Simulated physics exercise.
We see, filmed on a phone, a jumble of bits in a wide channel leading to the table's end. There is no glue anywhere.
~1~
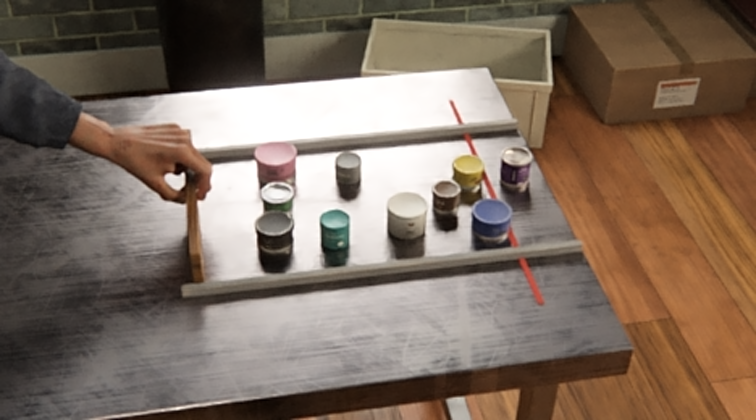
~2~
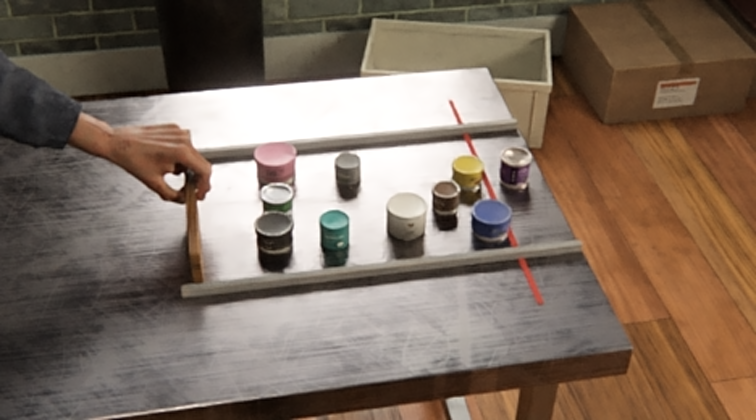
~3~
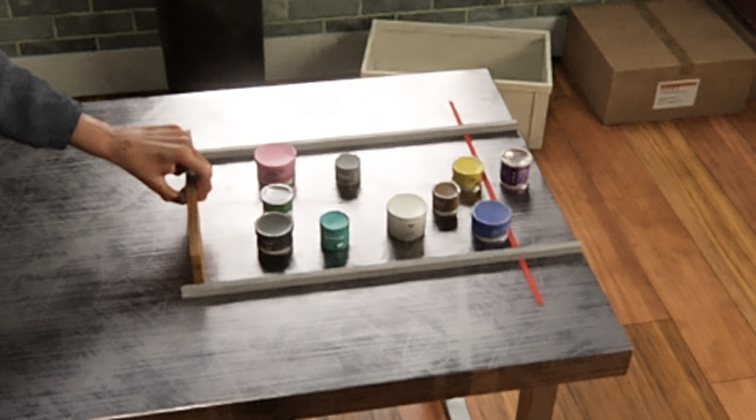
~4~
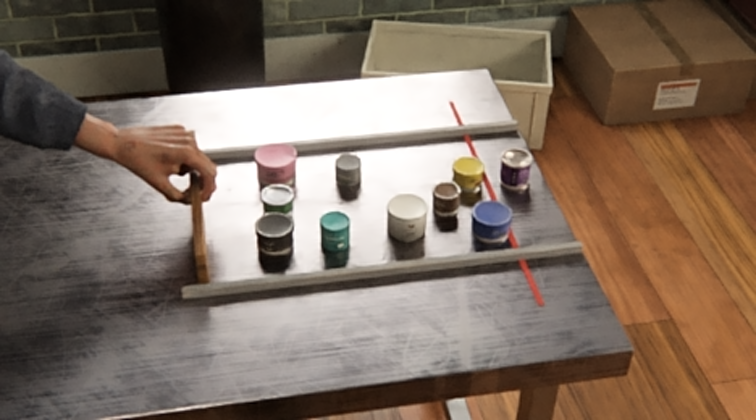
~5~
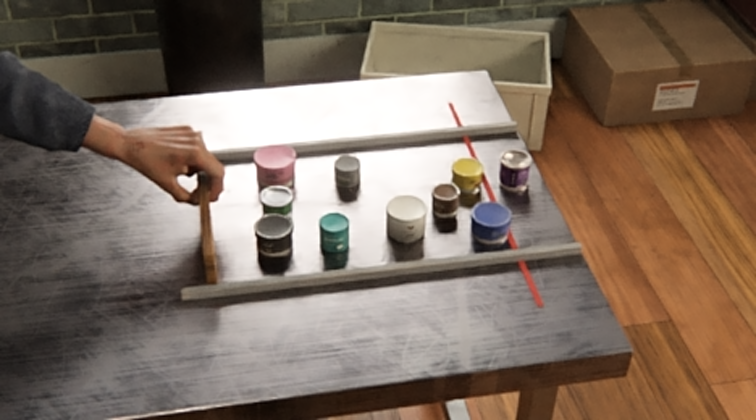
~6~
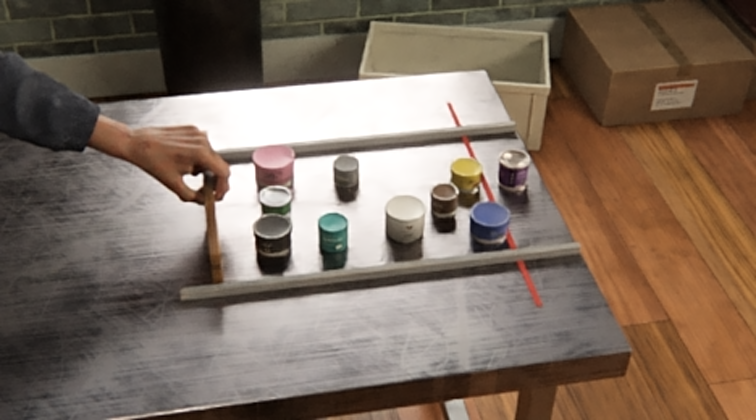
The clip opens on a hand holding an upright wooden board at the left of a channel between two pale rails, with small colourful pots standing between it and a red line. The hand then slides the board slightly right, towards the pots, which stay essentially still.
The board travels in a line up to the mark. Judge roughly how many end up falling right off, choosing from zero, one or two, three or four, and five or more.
It is one or two.
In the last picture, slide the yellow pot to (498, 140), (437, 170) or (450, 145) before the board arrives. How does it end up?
Try one it is not knocked off; try two it is not knocked off; try three it is not knocked off.
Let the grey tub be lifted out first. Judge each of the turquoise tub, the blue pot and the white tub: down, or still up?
Turquoise tub - safe; blue pot - gone; white tub - safe.
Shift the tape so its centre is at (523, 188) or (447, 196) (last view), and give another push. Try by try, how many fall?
Counts per try: 5 and 0.
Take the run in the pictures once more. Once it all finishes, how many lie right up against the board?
It ends up touching 5.
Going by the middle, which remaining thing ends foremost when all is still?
White tub ends nearest.
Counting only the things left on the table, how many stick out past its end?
It totals 1.
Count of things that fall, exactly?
2.
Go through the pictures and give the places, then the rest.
In the first picture, purple tin (515, 167); blue pot (491, 220); yellow pot (468, 172); board (192, 203); tape (491, 189).
In the second picture, blue pot (491, 220); black tin (274, 232).
In the third picture, yellow pot (467, 173); brown tin (445, 198).
In the fourth picture, purple tin (515, 169); green tin (278, 202).
In the fifth picture, blue pot (490, 222); board (205, 205).
In the sixth picture, purple tin (513, 170); blue pot (489, 222); yellow pot (466, 175); board (211, 204); tape (489, 191).
Soon after, none off yet; purple tin at rest near (513, 170); blue pot at rest near (489, 222); yellow pot at rest near (466, 175).
After that, none off yet; purple tin at rest near (513, 170); blue pot displaced a little near (506, 222); yellow pot at rest near (466, 175).
In the end, the number that fall off is one or two; gone, blue pot and purple tin.
